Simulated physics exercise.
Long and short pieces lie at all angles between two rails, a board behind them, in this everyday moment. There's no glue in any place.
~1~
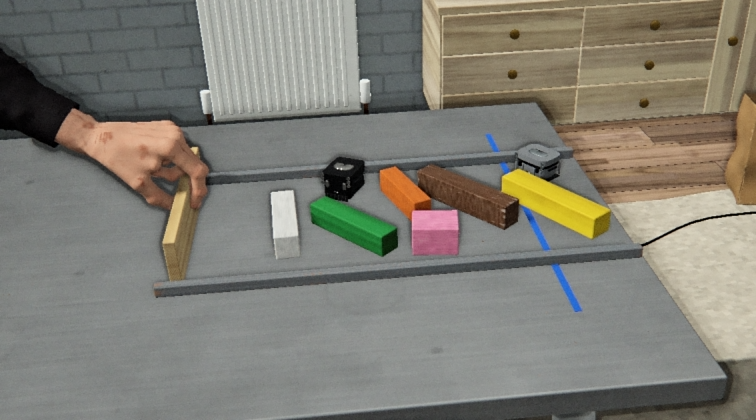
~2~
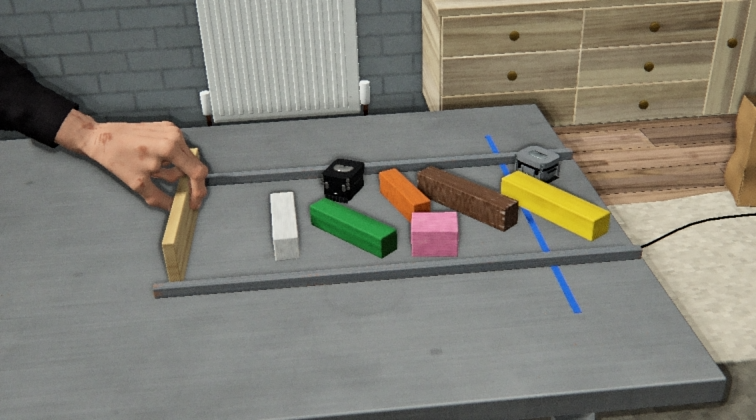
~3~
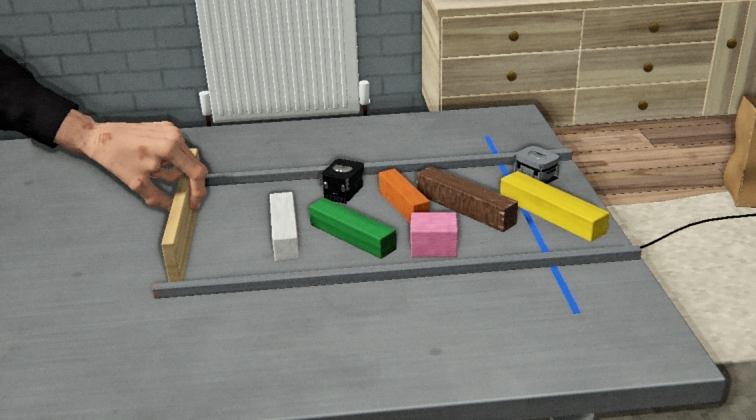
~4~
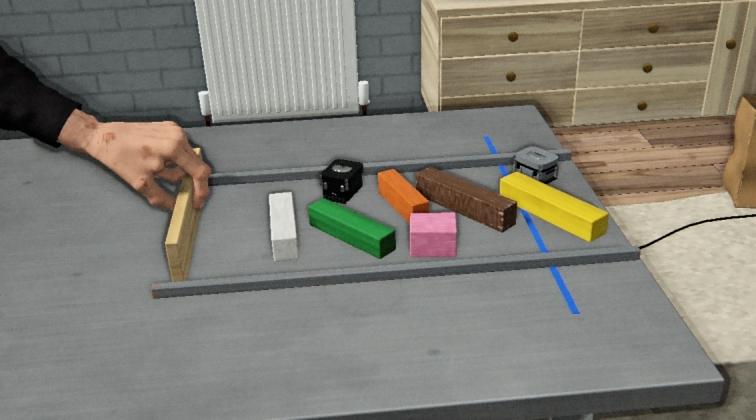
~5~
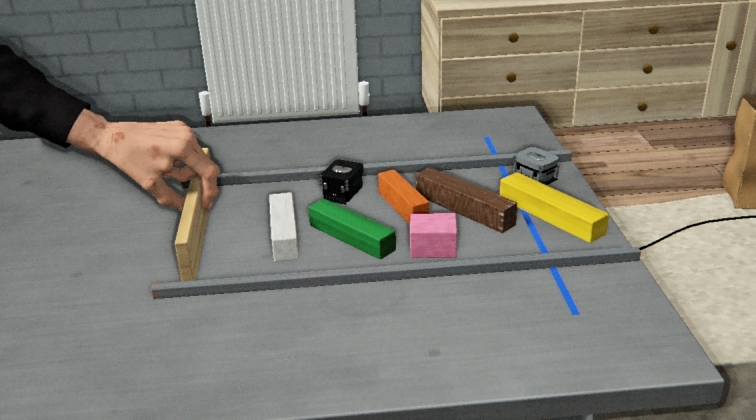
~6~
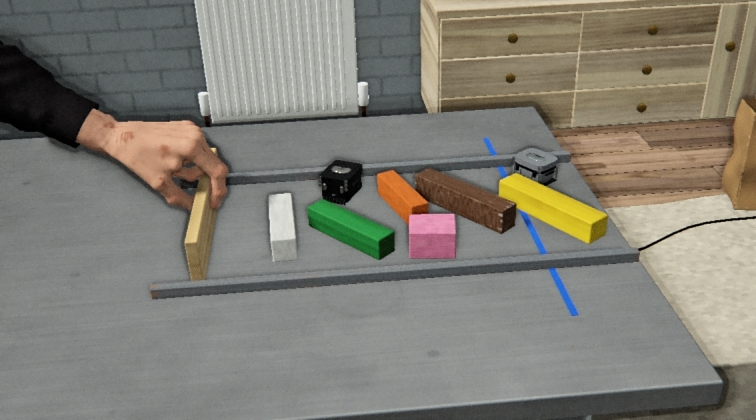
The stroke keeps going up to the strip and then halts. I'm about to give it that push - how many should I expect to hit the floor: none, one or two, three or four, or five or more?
Expect one or two.
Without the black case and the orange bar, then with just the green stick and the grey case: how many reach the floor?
The count is 1 in the first case and 1 in the second.
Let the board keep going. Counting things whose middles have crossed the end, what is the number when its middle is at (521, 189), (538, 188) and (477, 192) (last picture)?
Counts: 2, 4, 0.
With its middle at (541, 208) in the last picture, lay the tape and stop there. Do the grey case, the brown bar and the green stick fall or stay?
The grey case topples off; the brown bar topples off; and the green stick stays put.
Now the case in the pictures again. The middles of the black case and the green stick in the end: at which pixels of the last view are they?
You'll find the black case at roughly (521, 167) and the green stick at roughly (564, 214).
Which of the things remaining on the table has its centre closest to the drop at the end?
Foremost: The brown bar.
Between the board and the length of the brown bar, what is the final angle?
It sits some 0° out of line.
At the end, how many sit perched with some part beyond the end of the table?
The overhang total is 2.
Soon after, none off yet; grey case at rest near (535, 168); yellow stick at rest near (551, 207); brown bar at rest near (464, 199).
Then, none off yet; grey case at rest near (535, 168); yellow stick moving near (554, 205); brown bar moved a little near (500, 192).
At rest, the number that fall off is one or two; fallen, yellow stick and grey case.
